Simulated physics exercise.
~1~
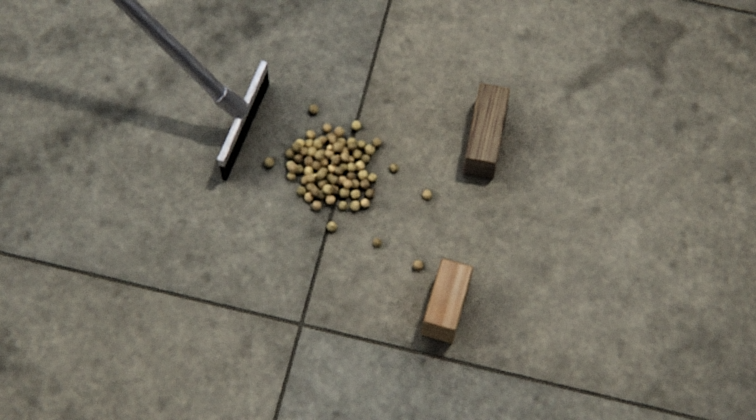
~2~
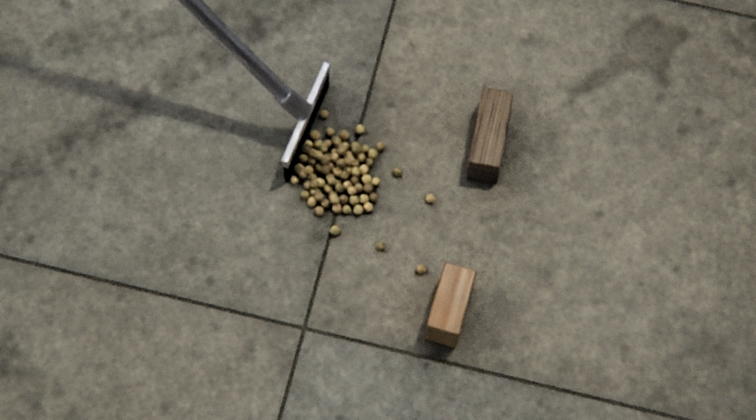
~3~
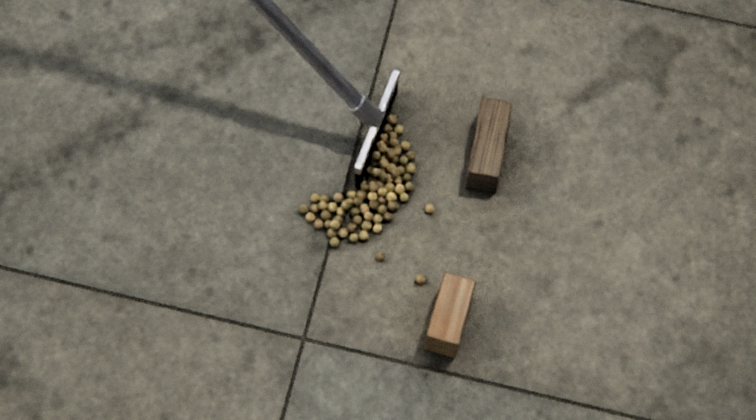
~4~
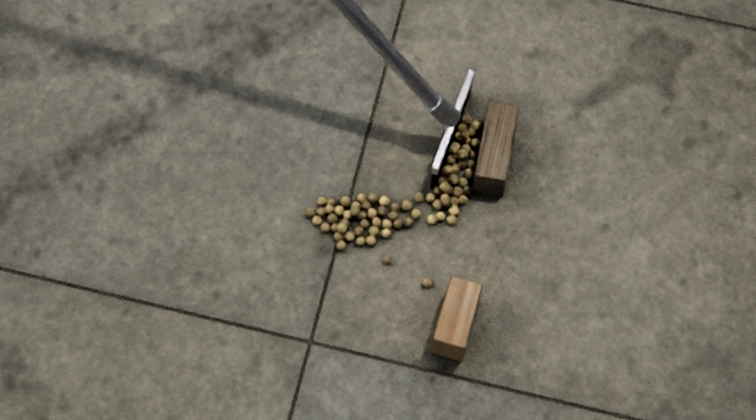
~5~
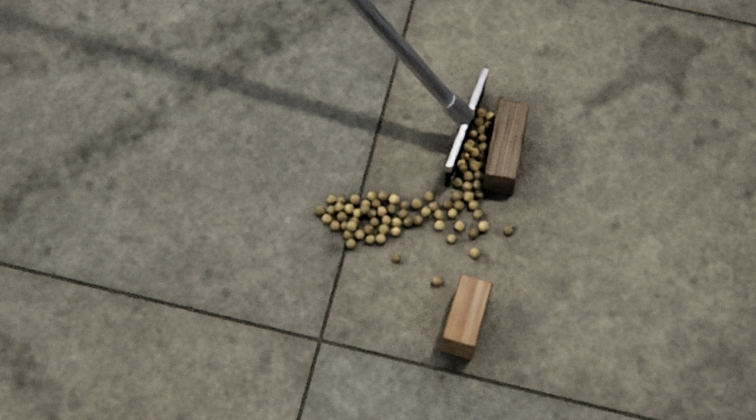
A squeegee with a grey handle and a pale-topped blade stands left of a heap of small, round, tan nuts on a stained concrete floor, seen from above. To the right sit two wooden blocks, a dark brown one higher up and a lighter one below, with a gap between them. The blade slides right into the upper part of the heap, carrying some nuts along while many trail off below. It squeezes a cluster against the dark block and stops. A few nuts spill toward the gap, but most remain left of the blocks.
